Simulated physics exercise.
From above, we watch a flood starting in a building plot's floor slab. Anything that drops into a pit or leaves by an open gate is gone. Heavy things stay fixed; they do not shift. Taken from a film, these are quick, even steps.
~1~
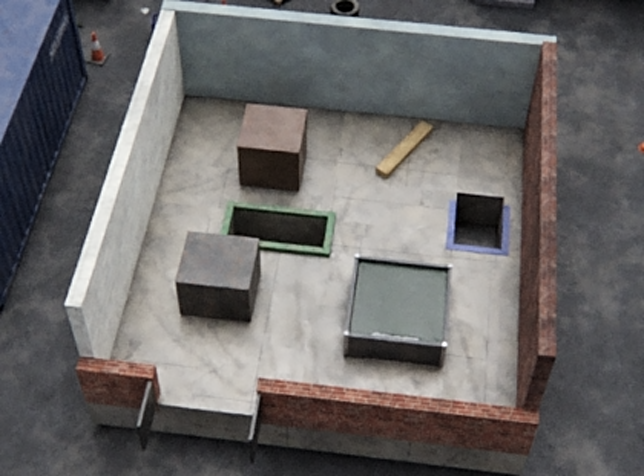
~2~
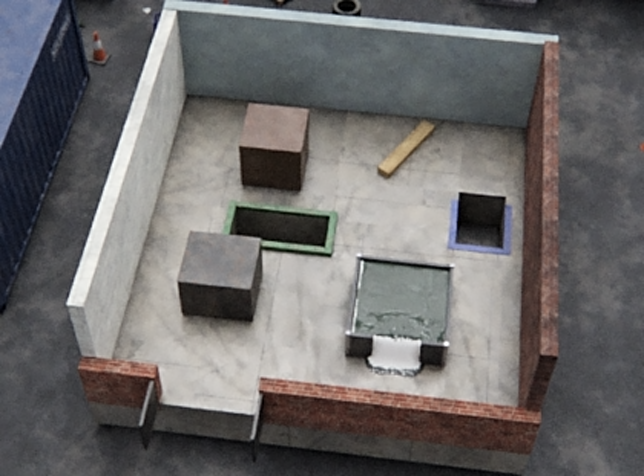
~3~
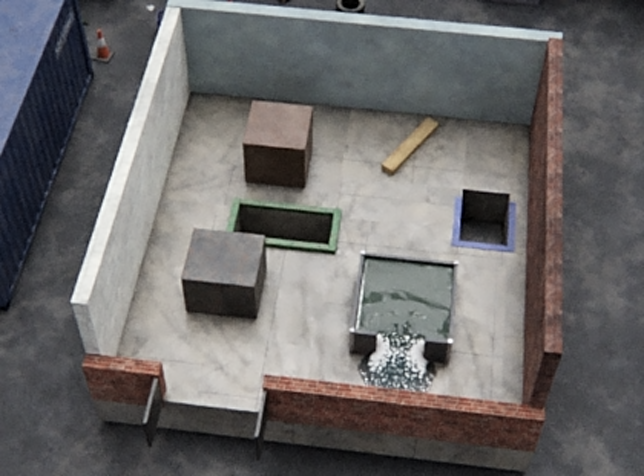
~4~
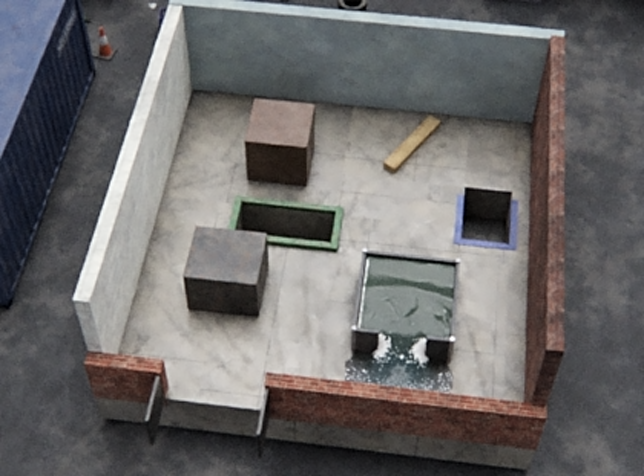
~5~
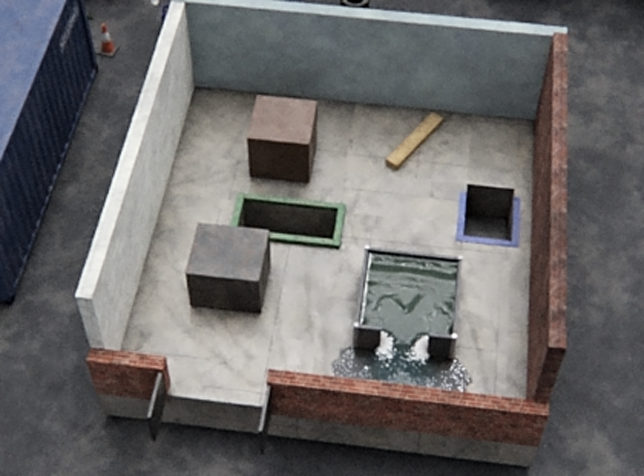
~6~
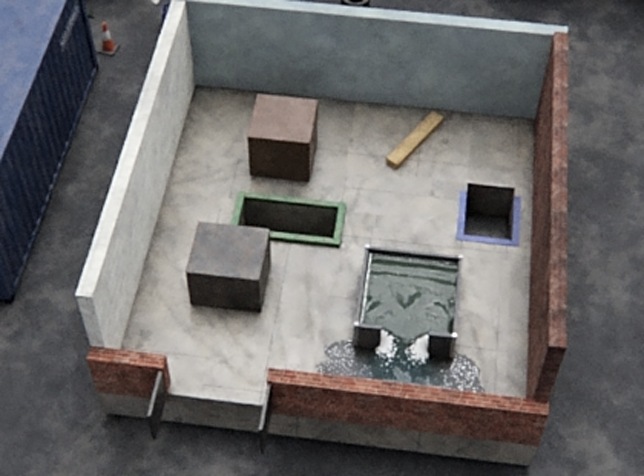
Water pours through a gap in the near side of a raised tank on a walled building plot's floor slab, splashing down beside the low brick wall and then spreading left and right along it, while the blocks stay put.
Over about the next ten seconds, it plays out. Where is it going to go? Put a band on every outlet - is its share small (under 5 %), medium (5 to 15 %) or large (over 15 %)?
In the end, the gate has a medium share, the blue pit has a large share, the green pit has a small share.
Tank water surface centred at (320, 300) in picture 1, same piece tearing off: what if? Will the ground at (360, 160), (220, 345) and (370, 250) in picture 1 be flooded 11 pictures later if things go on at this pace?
Outcome, in sequence: Unwetted, wetted, unwetted.
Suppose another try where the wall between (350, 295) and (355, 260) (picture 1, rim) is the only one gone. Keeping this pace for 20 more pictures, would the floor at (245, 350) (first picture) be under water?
Result - sodden.
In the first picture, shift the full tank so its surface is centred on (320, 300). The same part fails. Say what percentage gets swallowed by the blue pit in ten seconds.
The blue pit ends up with 12 per cent.
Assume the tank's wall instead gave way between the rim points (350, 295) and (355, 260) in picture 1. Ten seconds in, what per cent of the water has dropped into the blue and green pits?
In percent: Blue 0, green 6.
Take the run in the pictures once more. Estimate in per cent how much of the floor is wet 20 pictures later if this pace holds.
Estimated share: About 35 %.
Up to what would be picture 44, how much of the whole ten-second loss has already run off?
By then, close to 45 % of it.
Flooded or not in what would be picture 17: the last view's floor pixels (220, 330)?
Looks like it ends up waterlogged.
A moment on, water covers 10 % of the floor; the gate 0 %, the blue pit 0 %, the green pit 0 %.
Next, water covers 20 % of the floor; the gate 0 %, the blue pit 0 %, the green pit 0 %.
Then, water covers 35 % of the floor; the gate 1 %, the blue pit 1 %, the green pit 0 %.
Later, water covers 45 % of the floor; the gate 3 %, the blue pit 10 %, the green pit 0 %.
In the end, water covers 60 % of the floor; the gate 9 %, the blue pit 19 %, the green pit 0 %.
